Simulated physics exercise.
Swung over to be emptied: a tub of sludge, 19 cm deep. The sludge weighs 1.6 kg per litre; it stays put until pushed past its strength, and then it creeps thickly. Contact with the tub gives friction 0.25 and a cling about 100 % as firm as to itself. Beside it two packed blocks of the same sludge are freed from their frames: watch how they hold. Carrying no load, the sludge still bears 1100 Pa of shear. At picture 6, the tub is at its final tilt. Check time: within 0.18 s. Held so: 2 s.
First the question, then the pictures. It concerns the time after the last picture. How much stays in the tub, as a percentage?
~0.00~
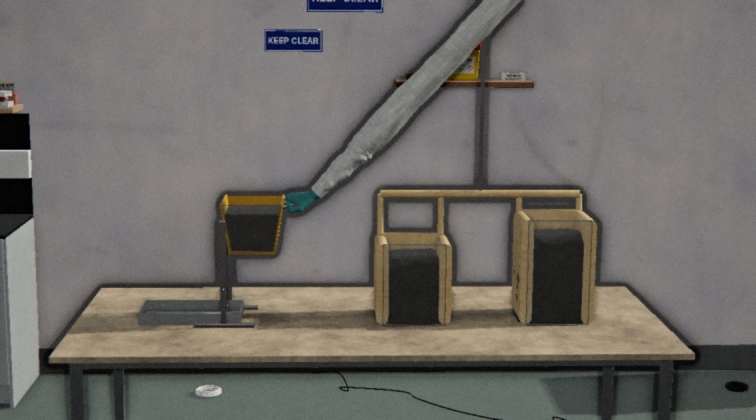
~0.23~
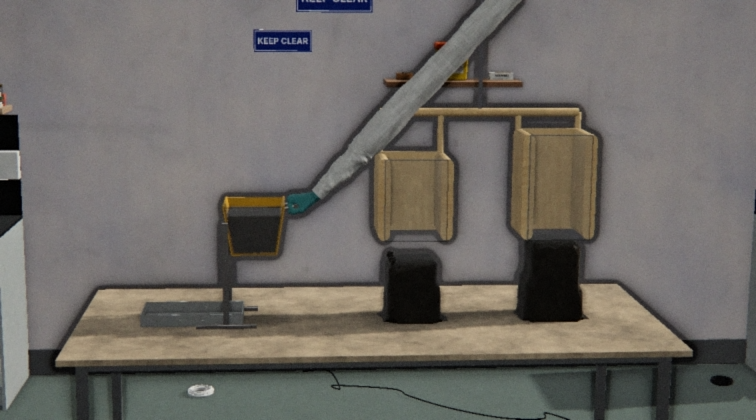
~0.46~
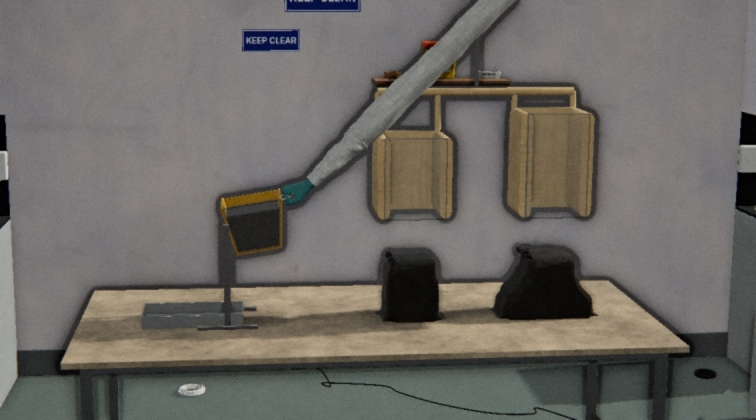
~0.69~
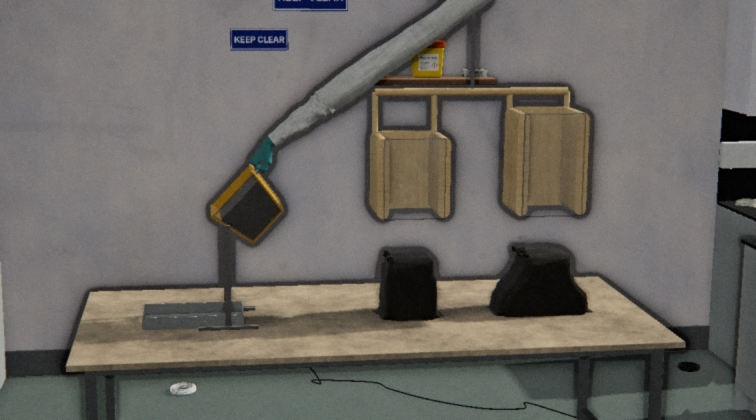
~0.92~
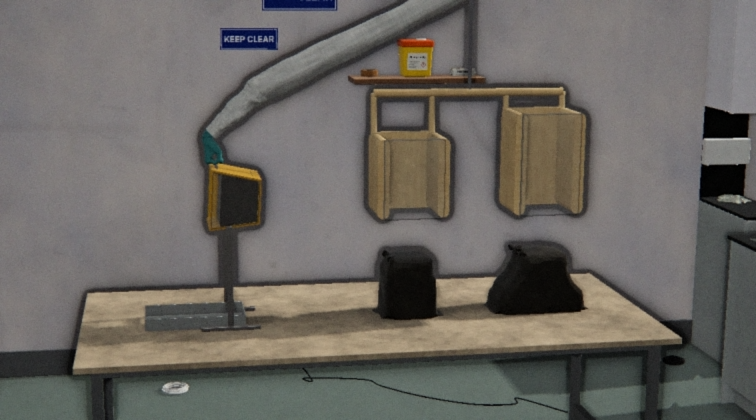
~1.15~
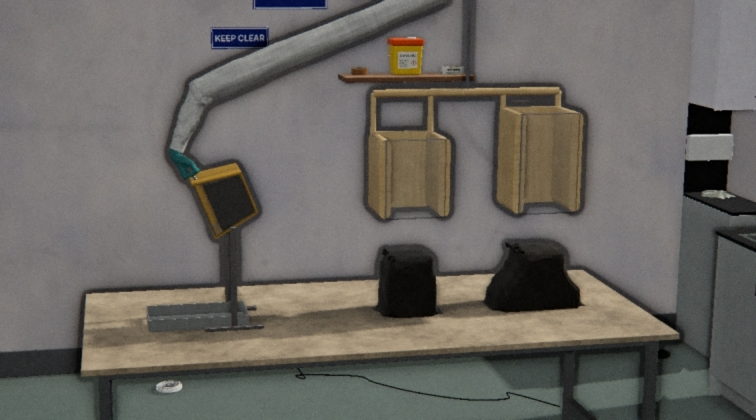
0 %.
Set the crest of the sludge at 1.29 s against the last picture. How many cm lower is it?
About 1 cm.
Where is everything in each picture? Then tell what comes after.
Handle-side rim at (280, 205), tilt 0 degrees; crest of the sludge at (269, 214); block heights 27 cm, 36 cm (left to right), in the first picture.
Handle-side rim at (282, 206), tilt 0 degrees; crest of the sludge at (271, 216); block heights 26 cm, 33 cm (left to right), in the second picture.
Handle-side rim at (279, 199), tilt 9 degrees; crest of the sludge at (276, 209); block heights 25 cm, 26 cm (left to right), in the third picture.
Handle-side rim at (252, 174), tilt 47 degrees; crest of the sludge at (256, 183); block heights 25 cm, 25 cm (left to right), in the fourth picture.
Handle-side rim at (212, 173), tilt 87 degrees; crest of the sludge at (222, 176); block heights 25 cm, 25 cm (left to right), in the fifth picture.
Handle-side rim at (193, 186), tilt 111 degrees; crest of the sludge at (236, 176); block heights 25 cm, 25 cm (left to right), in the sixth picture.
After 1.29 s, the tub is at 111 degrees and holds 100 %.
After 1.46 s, the tub is at 111 degrees and holds 86 %.
After 1.63 s, the tub is at 111 degrees and holds 32 %.
After 1.80 s, the tub is at 111 degrees and holds 0 %.
After 3.15 s, the tub is at 111 degrees and holds 0 %.
